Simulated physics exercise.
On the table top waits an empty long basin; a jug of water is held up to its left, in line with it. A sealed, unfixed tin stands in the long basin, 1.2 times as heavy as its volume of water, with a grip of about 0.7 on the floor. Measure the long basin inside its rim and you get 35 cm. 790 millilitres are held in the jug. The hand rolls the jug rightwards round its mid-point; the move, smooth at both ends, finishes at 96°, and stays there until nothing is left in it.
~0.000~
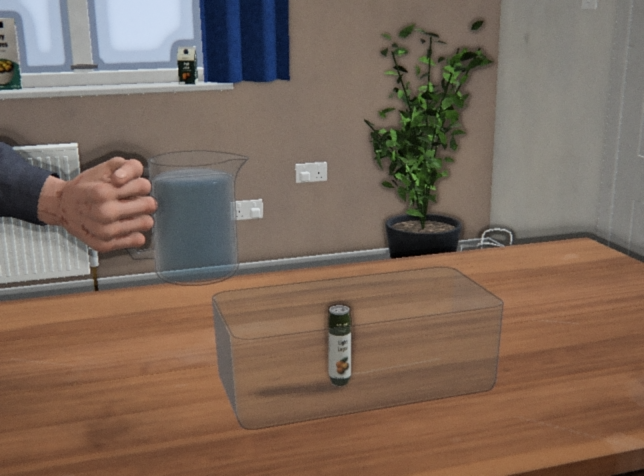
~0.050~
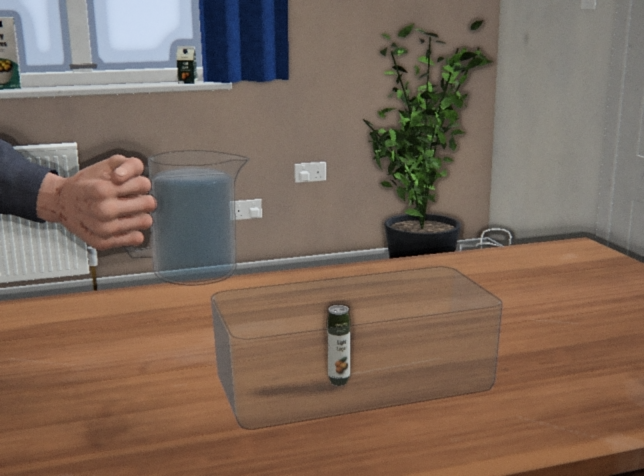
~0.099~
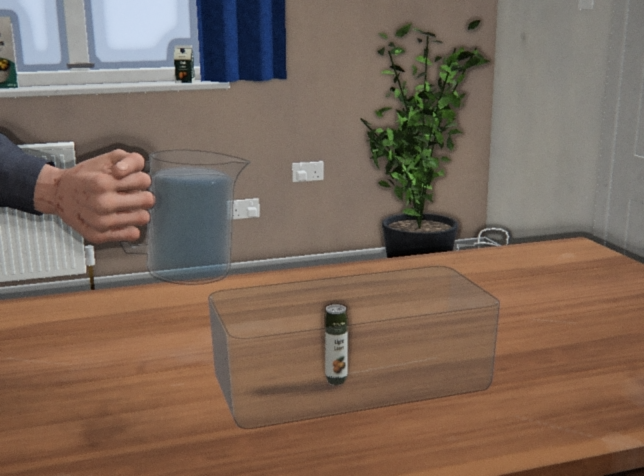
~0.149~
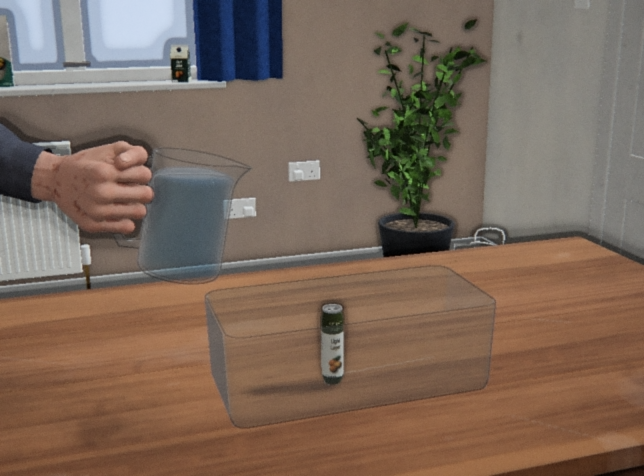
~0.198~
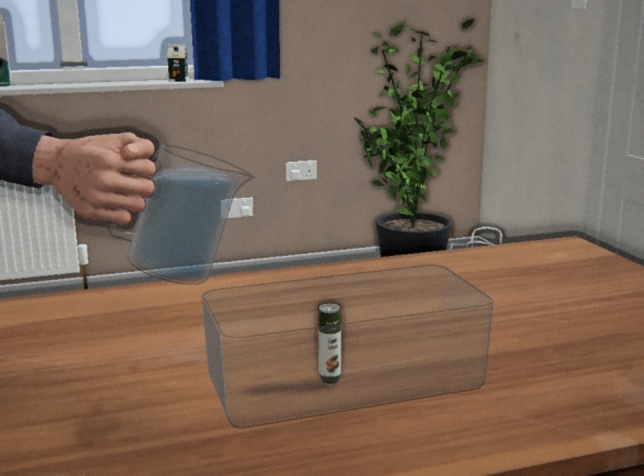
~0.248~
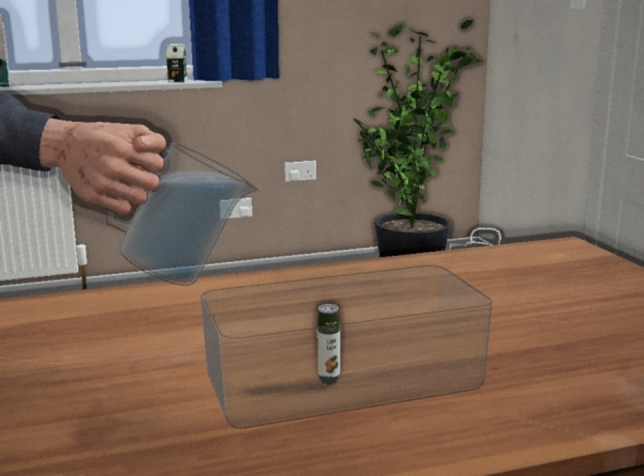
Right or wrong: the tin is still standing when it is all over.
Wrong, it has gone over.
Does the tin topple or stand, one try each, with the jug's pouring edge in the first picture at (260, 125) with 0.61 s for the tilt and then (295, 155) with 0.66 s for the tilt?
First it tips over; then it stays on its base.
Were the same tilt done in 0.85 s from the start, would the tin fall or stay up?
With that tilt, the tin tips.
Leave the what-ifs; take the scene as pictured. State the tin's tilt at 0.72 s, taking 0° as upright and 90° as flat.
It tilts roughly 15° from upright.
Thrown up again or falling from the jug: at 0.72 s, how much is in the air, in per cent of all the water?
Roughly 18 %.
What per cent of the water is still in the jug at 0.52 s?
I'd put it near 74 percent.
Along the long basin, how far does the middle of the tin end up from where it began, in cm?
All told, the tin's centre has moved close to 9.5 cm.
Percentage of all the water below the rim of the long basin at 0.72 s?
Reading: Approx. 46 %.
Then, 0.52 s in, the tilt is 86° and 73 per cent is still to pour; the tin stands where it began.
Then, 0.72 s in, the tilt is 96° and 36 per cent is still to pour; the tin leans 16°.
Then, 0.93 s in, the tilt is 96° and 15 per cent is still to pour; the tin lies on its side.
Then, 1.16 s in, the tilt is 96° and 6 per cent is still to pour; the tin lies on its side.
Finally, the tin lies on its side.
